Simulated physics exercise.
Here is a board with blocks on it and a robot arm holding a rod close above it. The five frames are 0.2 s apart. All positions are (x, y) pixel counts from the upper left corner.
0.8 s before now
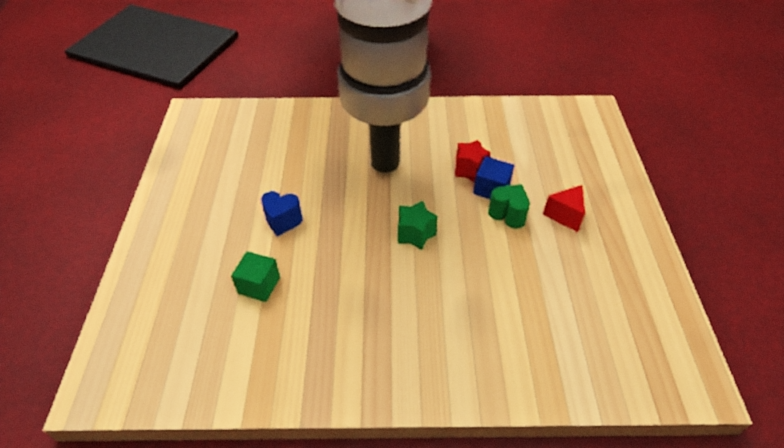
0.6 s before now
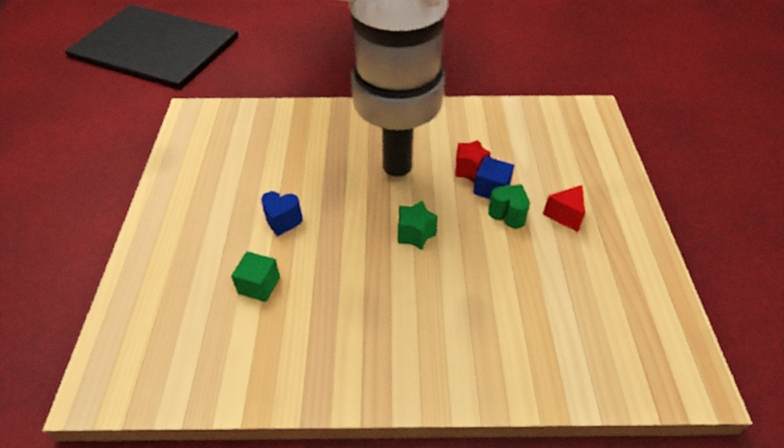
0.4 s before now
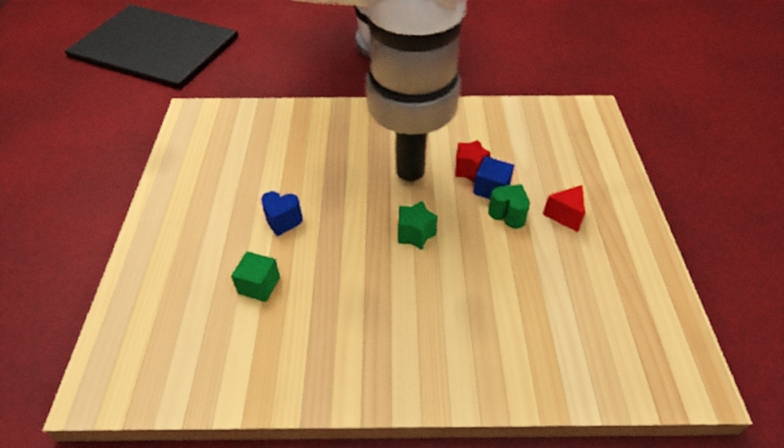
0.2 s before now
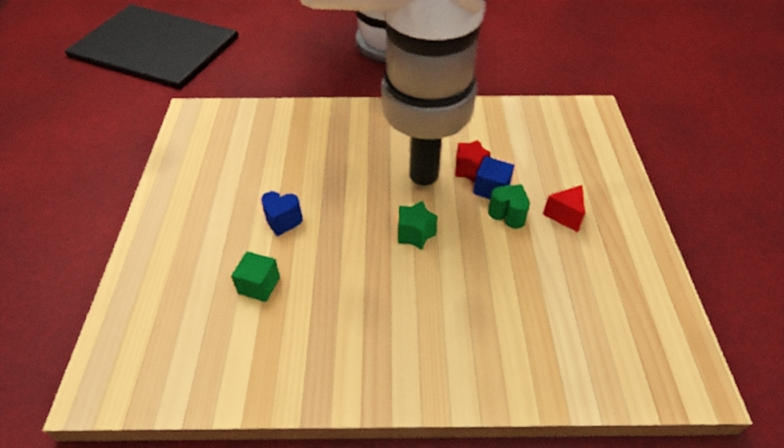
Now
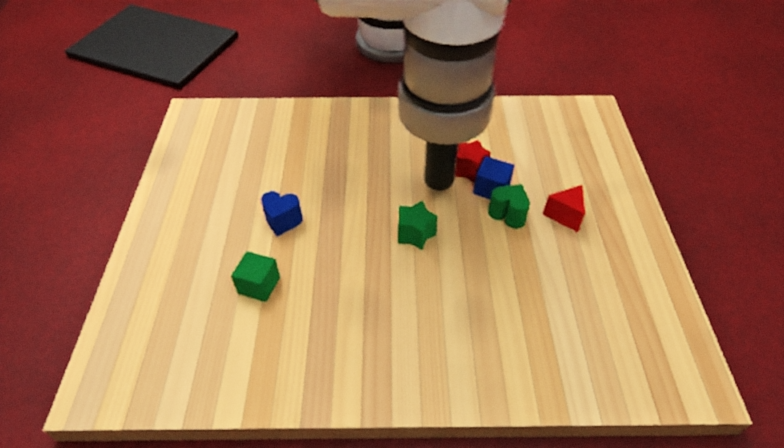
The robot arm moves its rod a short way right above the board of blocks.
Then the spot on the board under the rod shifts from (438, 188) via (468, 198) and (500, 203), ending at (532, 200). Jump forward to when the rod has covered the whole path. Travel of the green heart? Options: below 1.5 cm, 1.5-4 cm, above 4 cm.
Goes 1.5 to 4 cm.
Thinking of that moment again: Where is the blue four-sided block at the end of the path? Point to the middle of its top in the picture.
Close to (528, 159).
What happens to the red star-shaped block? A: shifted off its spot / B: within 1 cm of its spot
Option B.
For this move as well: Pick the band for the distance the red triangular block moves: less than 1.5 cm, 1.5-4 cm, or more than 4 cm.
It travels less than 1.5 cm.
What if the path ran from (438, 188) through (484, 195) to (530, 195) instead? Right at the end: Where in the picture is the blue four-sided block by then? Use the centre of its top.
Around pixel (551, 159).
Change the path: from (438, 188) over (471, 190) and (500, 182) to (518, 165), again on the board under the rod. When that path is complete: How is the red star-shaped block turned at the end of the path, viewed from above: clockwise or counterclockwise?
It is turned anticlockwise.
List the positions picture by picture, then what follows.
In the first frame, lower end of the rod (386, 163), tops of blocks, red star-shaped block (473, 150), blue four-sided block (496, 169), green heart (513, 195), red triangular block (572, 197).
In the second frame, rod (398, 167), blocks as before.
In the third frame, rod (410, 171), blocks as before.
In the fourth frame, rod (424, 175), blocks as before.
In the fifth frame, rod (439, 180), red star-shaped block (473, 150), blue four-sided block (496, 169), green heart (513, 195), red triangular block (572, 197).
On the path given first. One third of the way, rod (470, 191); blue four-sided block (503, 169), turned 15° anticlockwise.
Two thirds of the way, rod (503, 195); blue four-sided block (519, 165), turned 75° anticlockwise; green heart (535, 203), turned 15° clockwise.
At the end, rod (534, 192); red star-shaped block not moved; blue four-sided block (528, 159), turned 115° anticlockwise; green heart (538, 205); red triangular block not moved.
